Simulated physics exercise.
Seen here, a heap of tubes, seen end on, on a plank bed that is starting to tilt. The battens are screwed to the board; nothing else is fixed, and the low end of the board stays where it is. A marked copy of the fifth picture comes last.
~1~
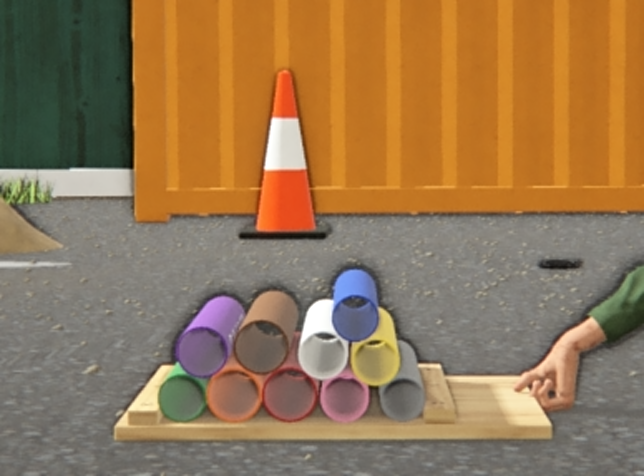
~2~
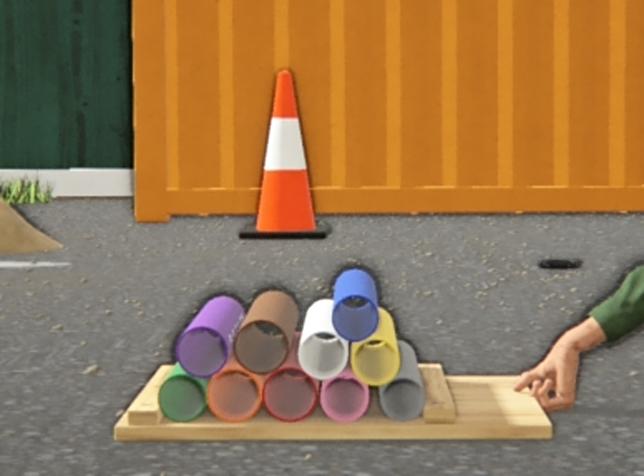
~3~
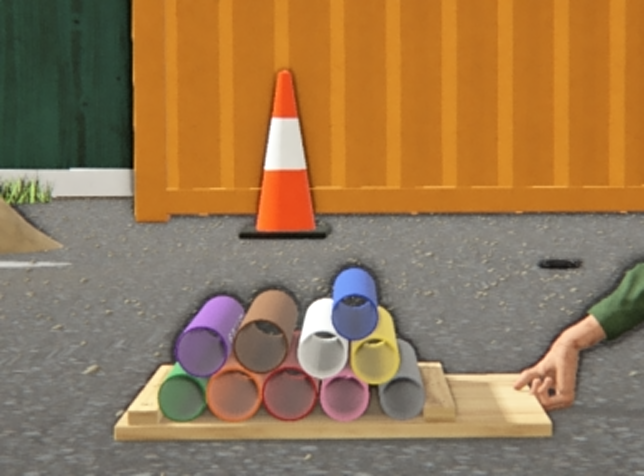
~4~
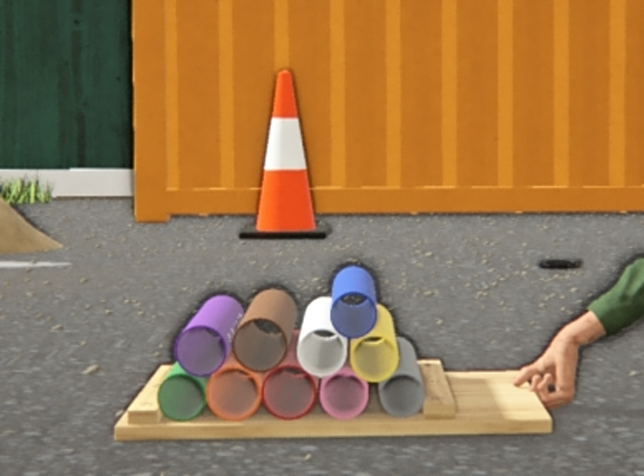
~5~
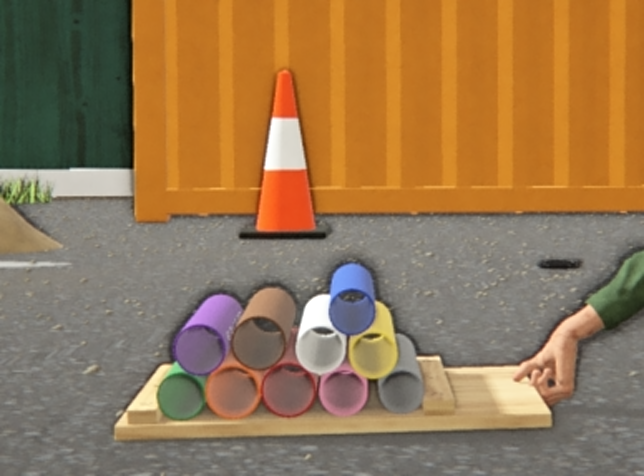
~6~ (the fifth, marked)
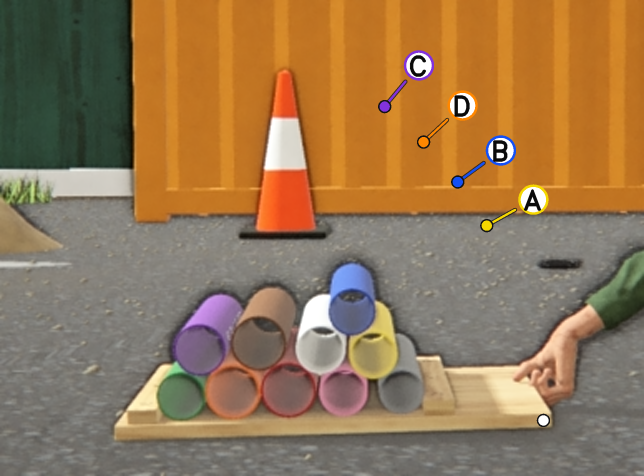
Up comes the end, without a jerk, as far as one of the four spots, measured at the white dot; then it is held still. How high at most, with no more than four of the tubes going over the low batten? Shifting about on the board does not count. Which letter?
Up to A.
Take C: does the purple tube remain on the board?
No, with C.
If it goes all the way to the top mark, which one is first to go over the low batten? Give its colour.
It is the purple one.
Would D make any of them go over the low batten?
Yes, at D.
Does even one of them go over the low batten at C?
Yes.
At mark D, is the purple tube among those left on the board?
No, with D.
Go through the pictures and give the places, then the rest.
In the first frame, pink tube (344, 398); grey tube (403, 399); white tube (323, 355).
In the second frame, white tube (323, 355); brown tube (261, 347).
In the third frame, board (335, 398); grey tube (403, 398); blue tube (355, 317).
In the fourth frame, board (335, 396); green tube (181, 397); orange tube (234, 394).
In the fifth frame, board (334, 394); green tube (181, 396); orange tube (233, 392).
On the marked copy, A at (487, 225); B at (458, 182); C at (385, 107); D at (423, 142); the white dot at (543, 421).
Taking A. A third of the way, board at 17°.
Two thirds of the way, board at 29°.
When it is over, board at 29°, one over the low batten (purple).
As for the rest, B five over the low batten; C ten over the low batten; D ten over the low batten.
